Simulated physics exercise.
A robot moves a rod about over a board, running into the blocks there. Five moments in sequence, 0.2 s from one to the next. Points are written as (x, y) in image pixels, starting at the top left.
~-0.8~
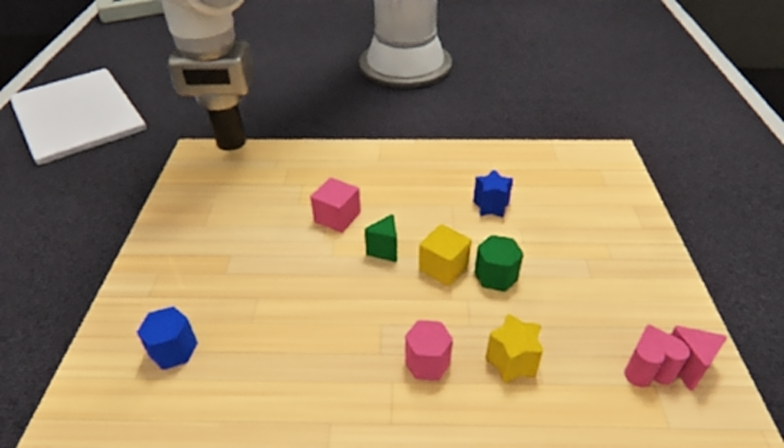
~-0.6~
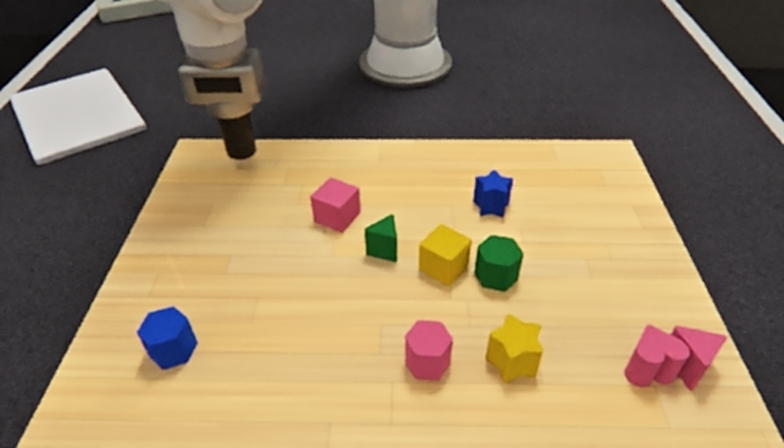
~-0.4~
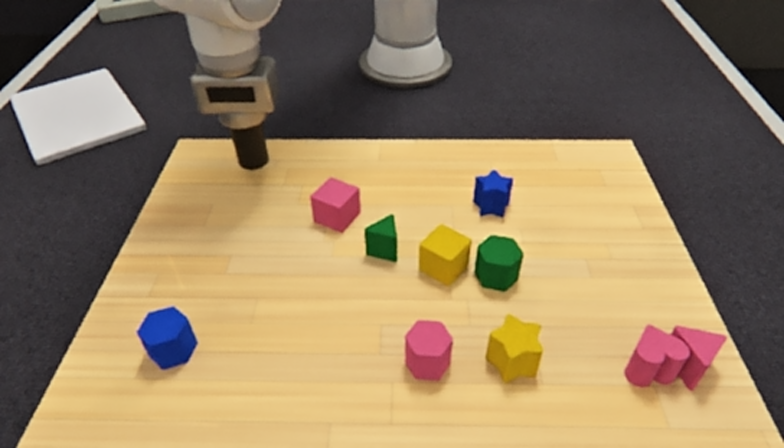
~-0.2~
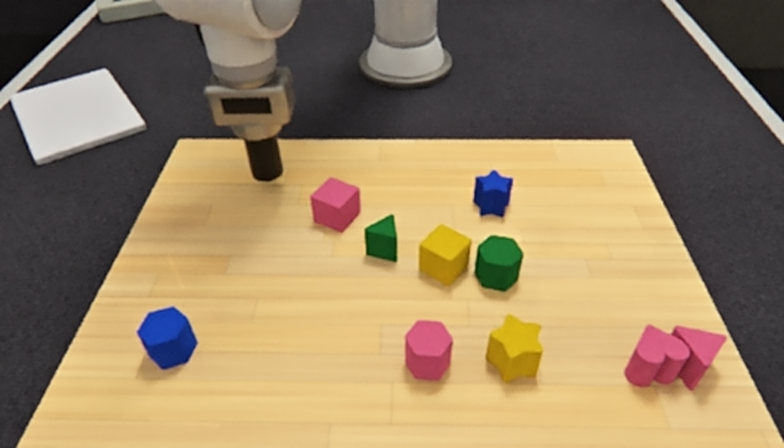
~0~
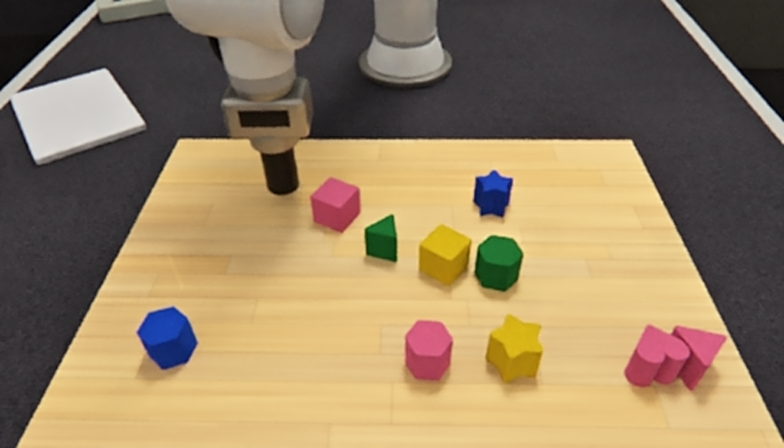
A robot arm moved its dark rod from the board's top left edge diagonally down and right, drawing close to the pink cube, while all the colourful blocks scattered across the wooden board stayed still.
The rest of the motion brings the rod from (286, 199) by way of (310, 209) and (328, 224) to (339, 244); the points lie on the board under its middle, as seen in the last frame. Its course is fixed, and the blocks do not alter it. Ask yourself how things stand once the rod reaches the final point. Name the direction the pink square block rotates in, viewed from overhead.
Viewed from overhead, the pink square block winds up turned anticlockwise.
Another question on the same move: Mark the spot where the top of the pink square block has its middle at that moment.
It should be at (370, 206) by then.
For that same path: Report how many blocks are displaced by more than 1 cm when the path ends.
Of all the blocks, just one travels more than a centimetre.
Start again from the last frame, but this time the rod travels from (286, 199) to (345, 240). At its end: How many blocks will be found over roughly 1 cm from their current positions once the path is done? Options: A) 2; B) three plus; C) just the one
(C)
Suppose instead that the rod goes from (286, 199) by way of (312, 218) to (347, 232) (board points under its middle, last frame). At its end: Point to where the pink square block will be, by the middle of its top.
The answer is (381, 199).
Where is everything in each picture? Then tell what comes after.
In the first picture, rod tip (232, 143); block tops, pink square block (335, 192); green triangular block (384, 226).
In the second picture, rod (242, 151); blocks unchanged.
In the third picture, rod (254, 161); blocks unchanged.
In the fourth picture, rod (268, 173); blocks unchanged.
In the fifth picture, rod (284, 186); pink square block (335, 192); green triangular block (384, 226).
The first path, step by step. One third of the way, rod (308, 195); pink square block (338, 192).
Two thirds of the way, rod (327, 211); pink square block (361, 202), turned 30° anticlockwise.
At the end, rod (338, 231); pink square block (370, 206), turned 50° anticlockwise; green triangular block in place.
